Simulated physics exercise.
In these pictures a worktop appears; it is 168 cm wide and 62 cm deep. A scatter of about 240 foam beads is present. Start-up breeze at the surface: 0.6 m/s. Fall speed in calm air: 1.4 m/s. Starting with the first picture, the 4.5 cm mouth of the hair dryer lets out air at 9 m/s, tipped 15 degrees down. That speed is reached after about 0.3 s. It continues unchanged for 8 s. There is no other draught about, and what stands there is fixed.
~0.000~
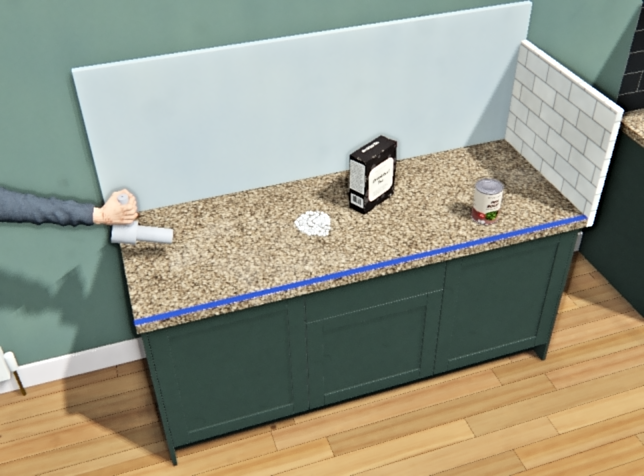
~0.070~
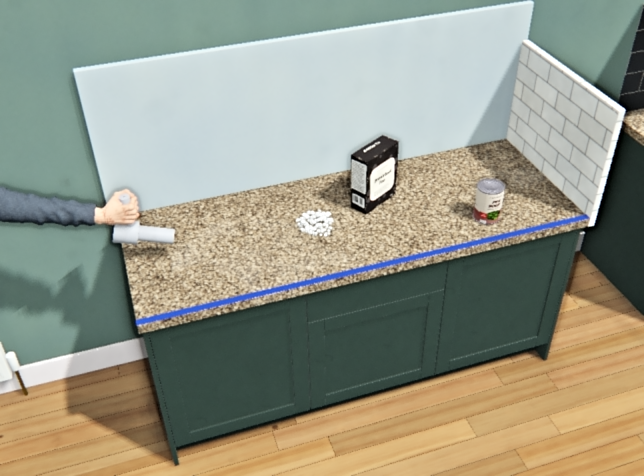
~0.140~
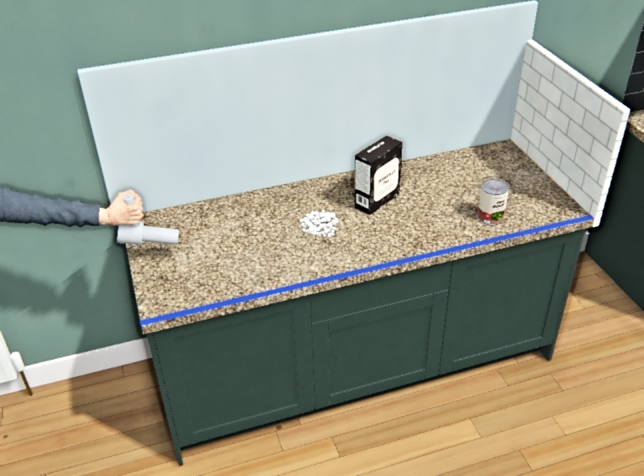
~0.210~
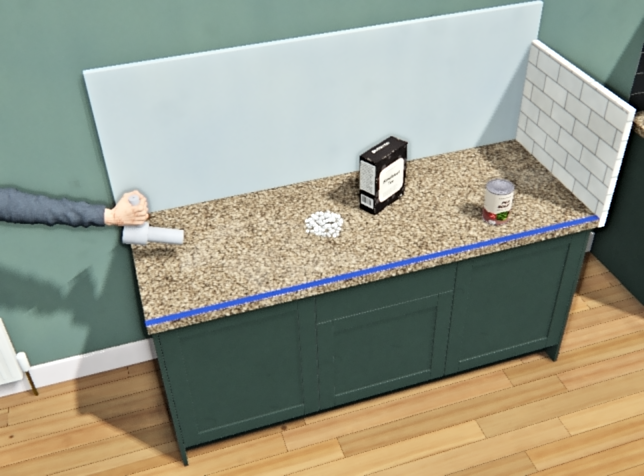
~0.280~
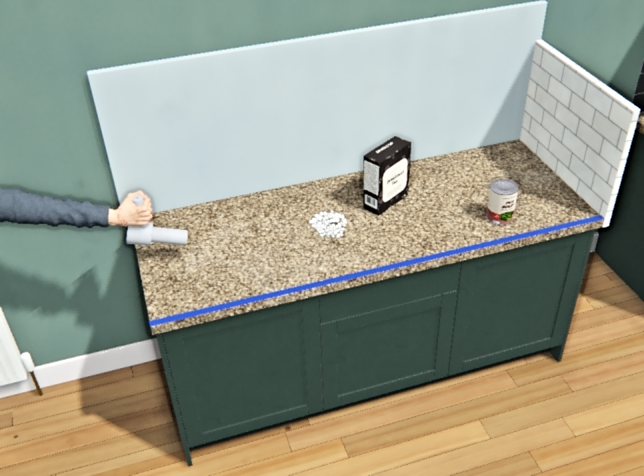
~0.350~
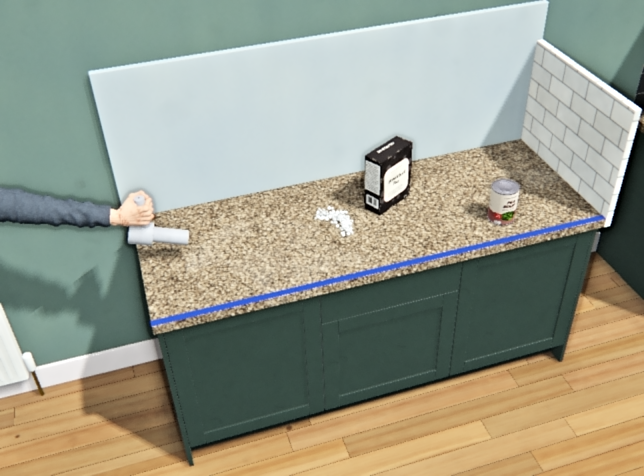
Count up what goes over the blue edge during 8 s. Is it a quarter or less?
Yes, it is a quarter or less.
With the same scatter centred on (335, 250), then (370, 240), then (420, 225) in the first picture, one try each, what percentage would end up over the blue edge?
About 100, 80 and 60 in a hundred, in that order.
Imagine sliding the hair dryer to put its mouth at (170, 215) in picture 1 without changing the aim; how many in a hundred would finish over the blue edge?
Then around 70 percent.
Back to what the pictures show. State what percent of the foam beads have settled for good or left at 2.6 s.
It comes out at some 5 %.
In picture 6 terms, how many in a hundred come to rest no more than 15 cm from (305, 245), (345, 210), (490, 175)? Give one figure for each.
0 %, 0 %, 10 %.
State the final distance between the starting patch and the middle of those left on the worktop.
Roughly 95 cm.
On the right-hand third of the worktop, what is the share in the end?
Roughly 90 in a hundred.
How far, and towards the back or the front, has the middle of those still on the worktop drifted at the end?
It has shifted to the far side, by around 25 cm.
After 1.6 s, 4 % are over the blue edge; the middle of those still in play is near (412, 161); 0 % have settled or left.
After 2.6 s, 6 % are over the blue edge; the middle of those still in play is near (476, 148); 7 % have settled or left.
After 4.4 s, 8 % are over the blue edge; the middle of those still in play is near (508, 145); 25 % have settled or left.
After 8.0 s, at the end, 8 % are over the blue edge; the middle of those still in play is near (509, 145).
